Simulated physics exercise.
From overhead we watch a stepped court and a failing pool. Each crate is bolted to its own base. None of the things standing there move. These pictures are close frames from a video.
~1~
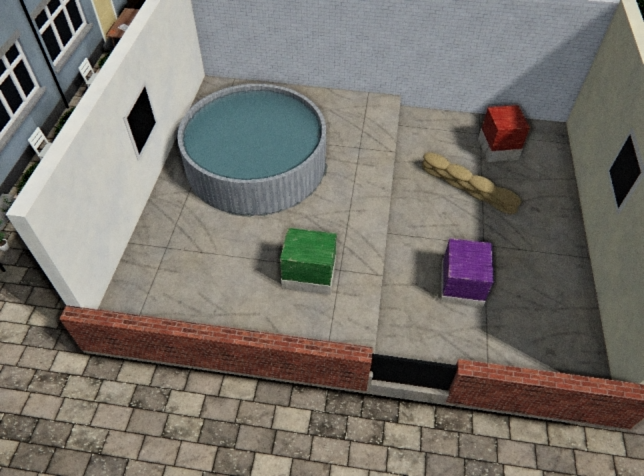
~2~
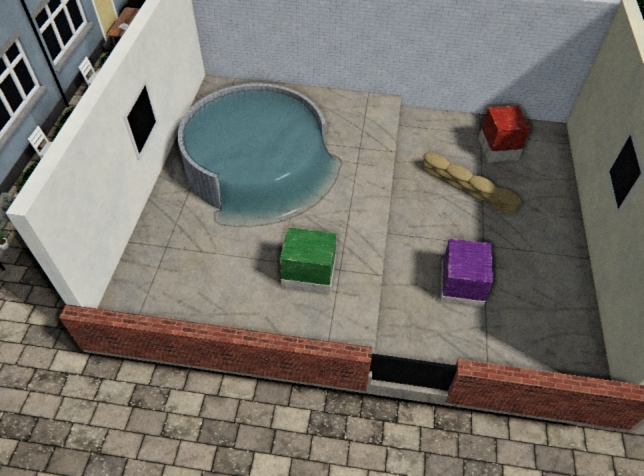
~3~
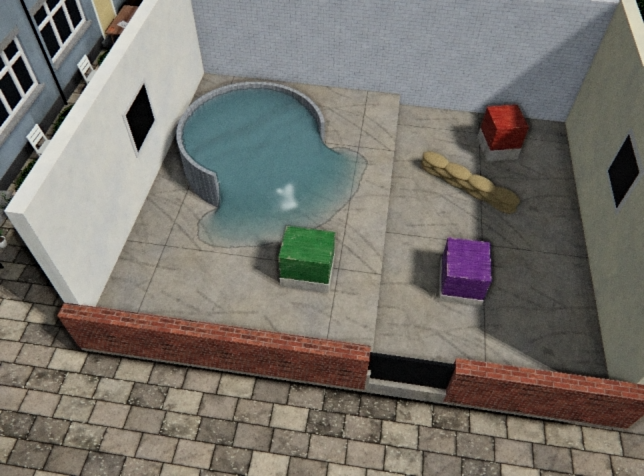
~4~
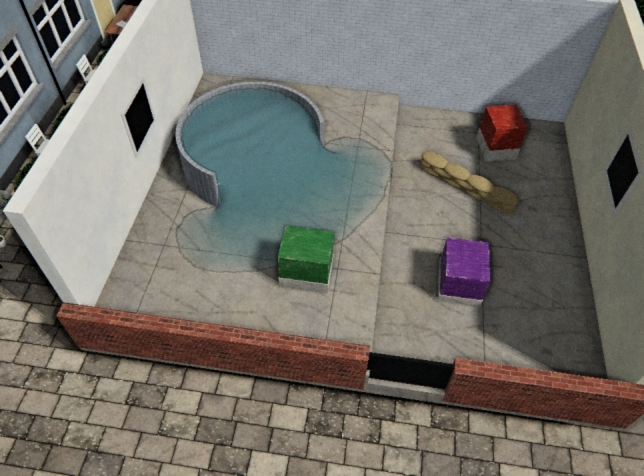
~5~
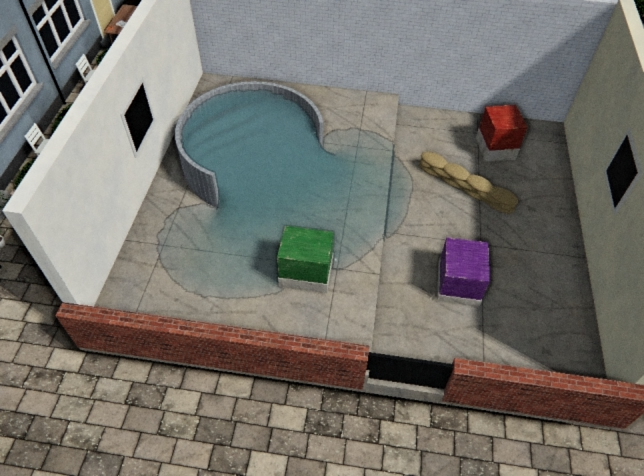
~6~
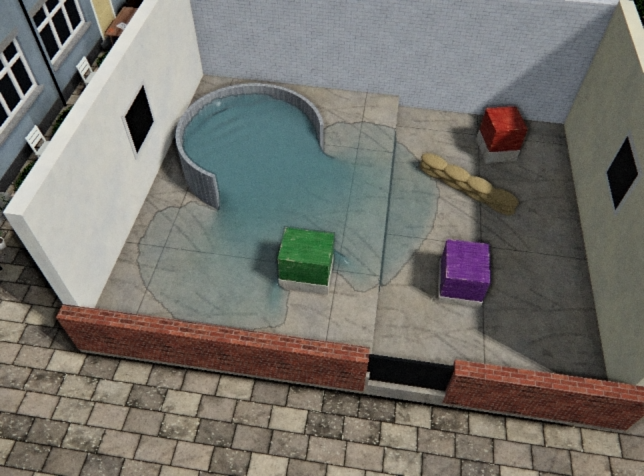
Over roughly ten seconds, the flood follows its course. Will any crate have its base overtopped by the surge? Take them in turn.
Result: The red crate will be spared, the purple crate will be hit by the water, the green crate will be hit by the water.
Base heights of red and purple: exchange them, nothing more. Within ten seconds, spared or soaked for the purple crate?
Well, the purple one is inundated then.
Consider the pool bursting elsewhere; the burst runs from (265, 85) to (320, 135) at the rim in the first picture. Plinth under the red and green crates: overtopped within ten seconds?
In short: Red crate gets drenched; green crate stays untouched.
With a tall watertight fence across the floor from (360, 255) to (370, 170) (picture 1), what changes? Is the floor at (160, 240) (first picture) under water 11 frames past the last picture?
By then the spot is still untouched.
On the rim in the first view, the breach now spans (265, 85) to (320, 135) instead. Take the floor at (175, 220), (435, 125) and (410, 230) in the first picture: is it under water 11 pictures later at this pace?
The first comes out untouched, the second soaked, the third untouched.
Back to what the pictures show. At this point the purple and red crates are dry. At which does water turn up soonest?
It's the purple crate.
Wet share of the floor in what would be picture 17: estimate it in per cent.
About 55 per cent.
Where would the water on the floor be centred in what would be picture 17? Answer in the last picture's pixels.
About (328, 230).
A moment on, water covers 45 % of the floor; the red crate water round its plinth, the purple crate water round its plinth, the green crate water round its plinth.
Next, water covers 55 % of the floor; the red crate water round its plinth, the purple crate water round its plinth, the green crate water round its plinth.
Then, water covers 70 % of the floor; the red crate water round its plinth, the purple crate water round its plinth, the green crate water round its plinth.
Later, water covers 85 % of the floor; the red crate water round its plinth, the purple crate water round its plinth, the green crate water round its plinth.
In the end, water covers 95 % of the floor; the red crate stayed above the water, the purple crate was topped, the green crate was topped.
